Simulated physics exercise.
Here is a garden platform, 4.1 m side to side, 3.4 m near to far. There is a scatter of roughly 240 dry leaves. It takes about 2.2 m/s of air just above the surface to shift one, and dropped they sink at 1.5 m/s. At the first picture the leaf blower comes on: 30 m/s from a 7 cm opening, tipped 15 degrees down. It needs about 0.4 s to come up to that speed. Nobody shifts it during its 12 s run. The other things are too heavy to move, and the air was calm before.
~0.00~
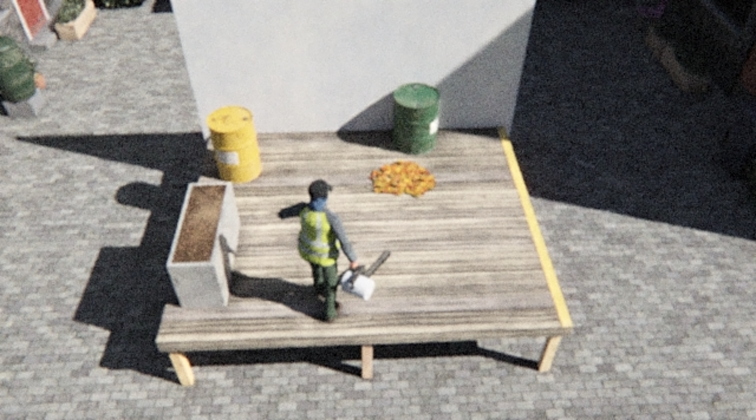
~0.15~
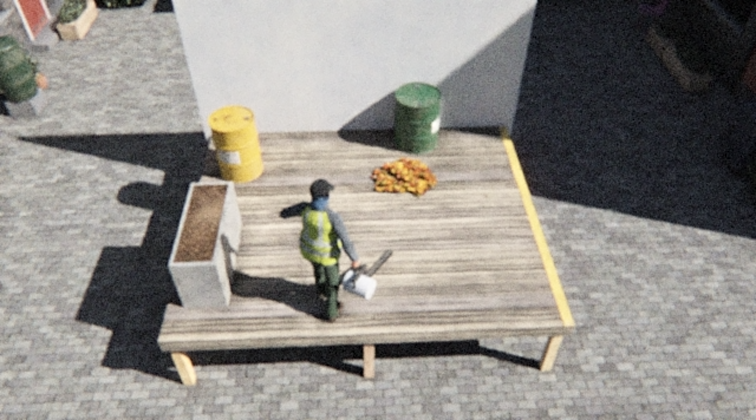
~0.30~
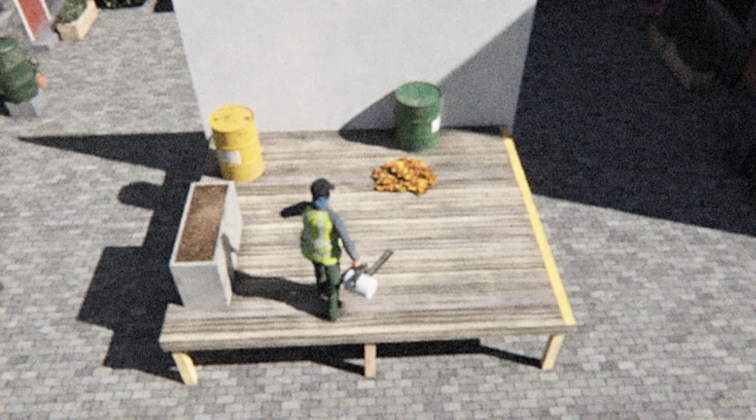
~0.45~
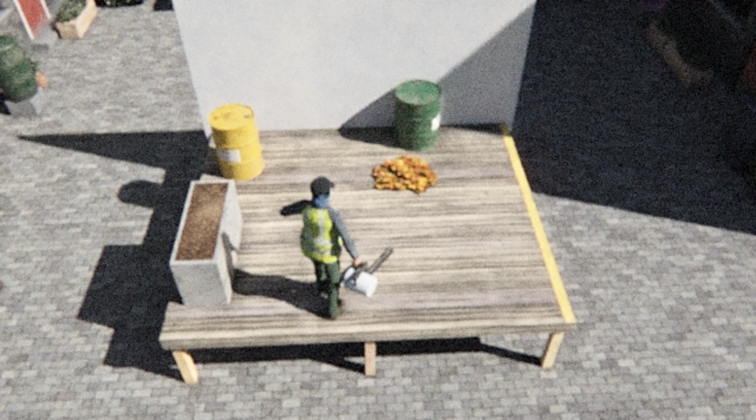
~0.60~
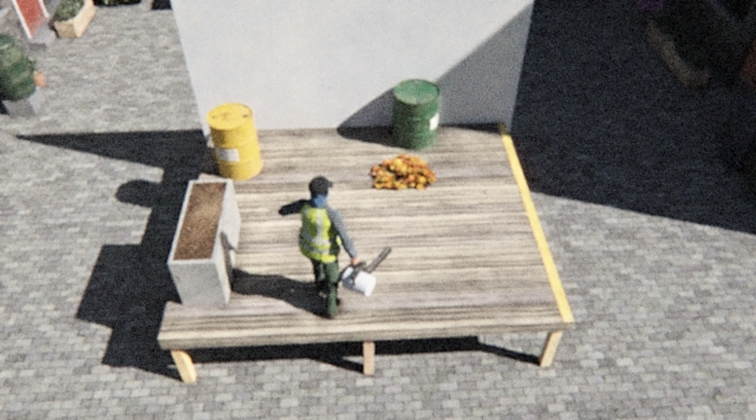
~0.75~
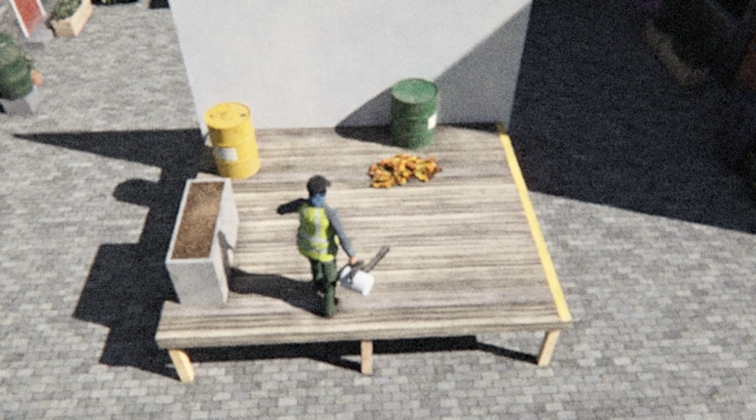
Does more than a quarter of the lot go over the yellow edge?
Answer: No.
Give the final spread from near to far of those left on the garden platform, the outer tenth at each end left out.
Roughly 0.8 m.
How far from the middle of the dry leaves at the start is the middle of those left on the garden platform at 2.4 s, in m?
Roughly 0.4 m.
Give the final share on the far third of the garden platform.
About 90 %.
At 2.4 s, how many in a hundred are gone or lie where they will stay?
Near 30 %.
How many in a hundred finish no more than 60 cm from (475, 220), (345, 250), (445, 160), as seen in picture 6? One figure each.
In turn about 0 %, 0 %, 15 %.
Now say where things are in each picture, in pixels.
In the first frame, the middle of the dry leaves is near (404, 178), none has stirred yet and the mouth of the leaf blower is at (388, 253).
In the second frame, the middle of the dry leaves is near (406, 178), none has stirred yet and the yellow edge is centred on (534, 209).
In the third frame, the middle of the dry leaves is near (407, 177), none has stirred yet, the top of a barrel is at (419, 93) and the top of a barrel is at (232, 118).
In the fourth frame, the middle of the dry leaves is near (407, 175) and none has stirred yet.
In the fifth frame, the middle of the dry leaves is near (405, 175) and about 1 % have left their places.
In the sixth frame, the middle of the dry leaves is near (404, 171), the farthest in sight from the leaf blower is at (427, 155) and about 25 % have left their places.
After 2.4 s, 75 % are on the move or not yet settled, 1 % are over the yellow edge; the middle of those still in play is near (399, 150).
After 3.8 s, 66 % are on the move or not yet settled, 2 % are over the yellow edge; the middle of those still in play is near (399, 146).
After 6.6 s, 50 % are on the move or not yet settled, 5 % are over the yellow edge; the middle of those still in play is near (399, 144).
After 12.0 s, at the end, 9 % are over the yellow edge; the middle of those still in play is near (395, 145).
